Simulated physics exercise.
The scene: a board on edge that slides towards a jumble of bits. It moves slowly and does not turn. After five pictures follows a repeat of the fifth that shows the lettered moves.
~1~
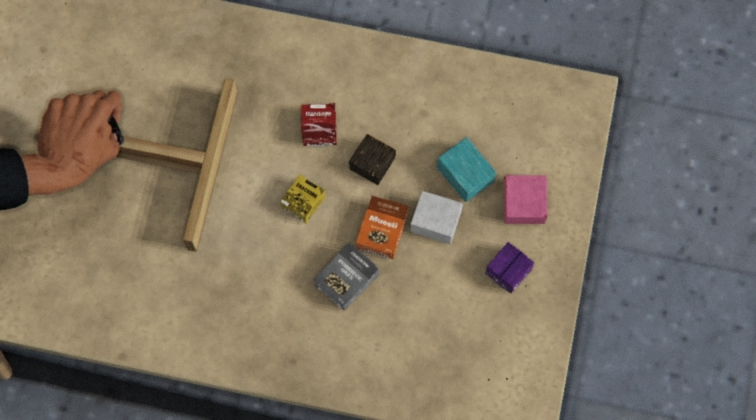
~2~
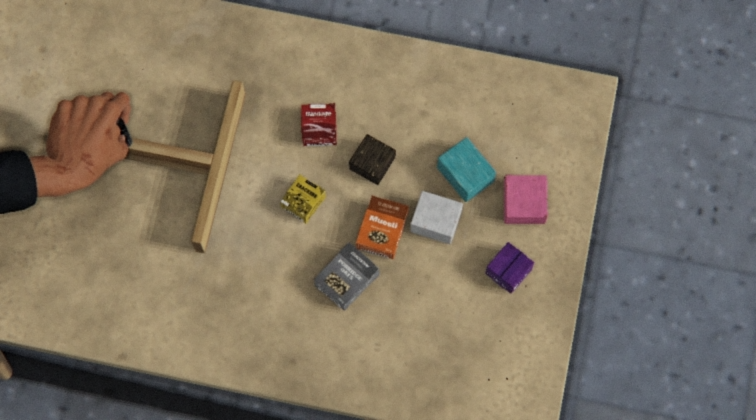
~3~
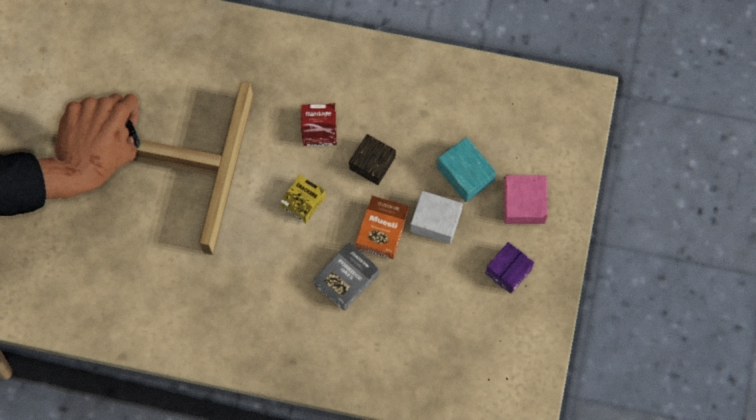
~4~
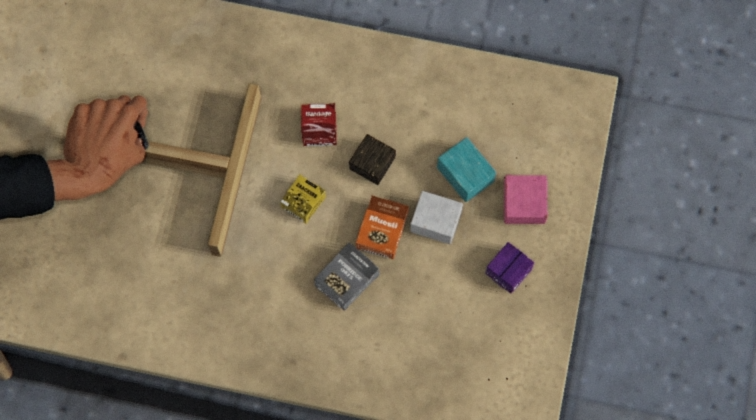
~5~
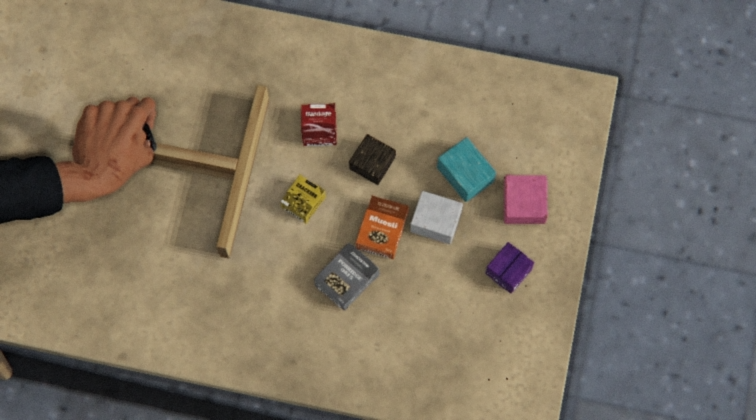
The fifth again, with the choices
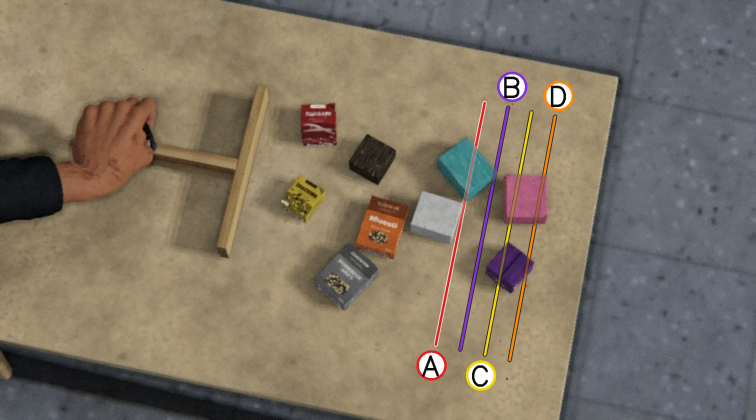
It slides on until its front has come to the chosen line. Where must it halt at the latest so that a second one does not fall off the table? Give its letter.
It can go as far as B.
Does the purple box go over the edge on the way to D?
By then, yes.
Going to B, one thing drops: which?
The pink block.
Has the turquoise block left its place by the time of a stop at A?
By then, yes.
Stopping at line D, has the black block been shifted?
Yes.
On the marked copy, A at (461, 221); B at (485, 226); C at (509, 230); D at (533, 235).
Following B. Soon after the start, board (328, 182); red box (364, 135); black block (391, 167).
Later, board (415, 200); pink block (545, 197); purple box (517, 272).
In the end, board (482, 213); pink block over the edge; white block (579, 246); one fallen.
As for the rest, A is within the limit but short; C drops three; D drops four.
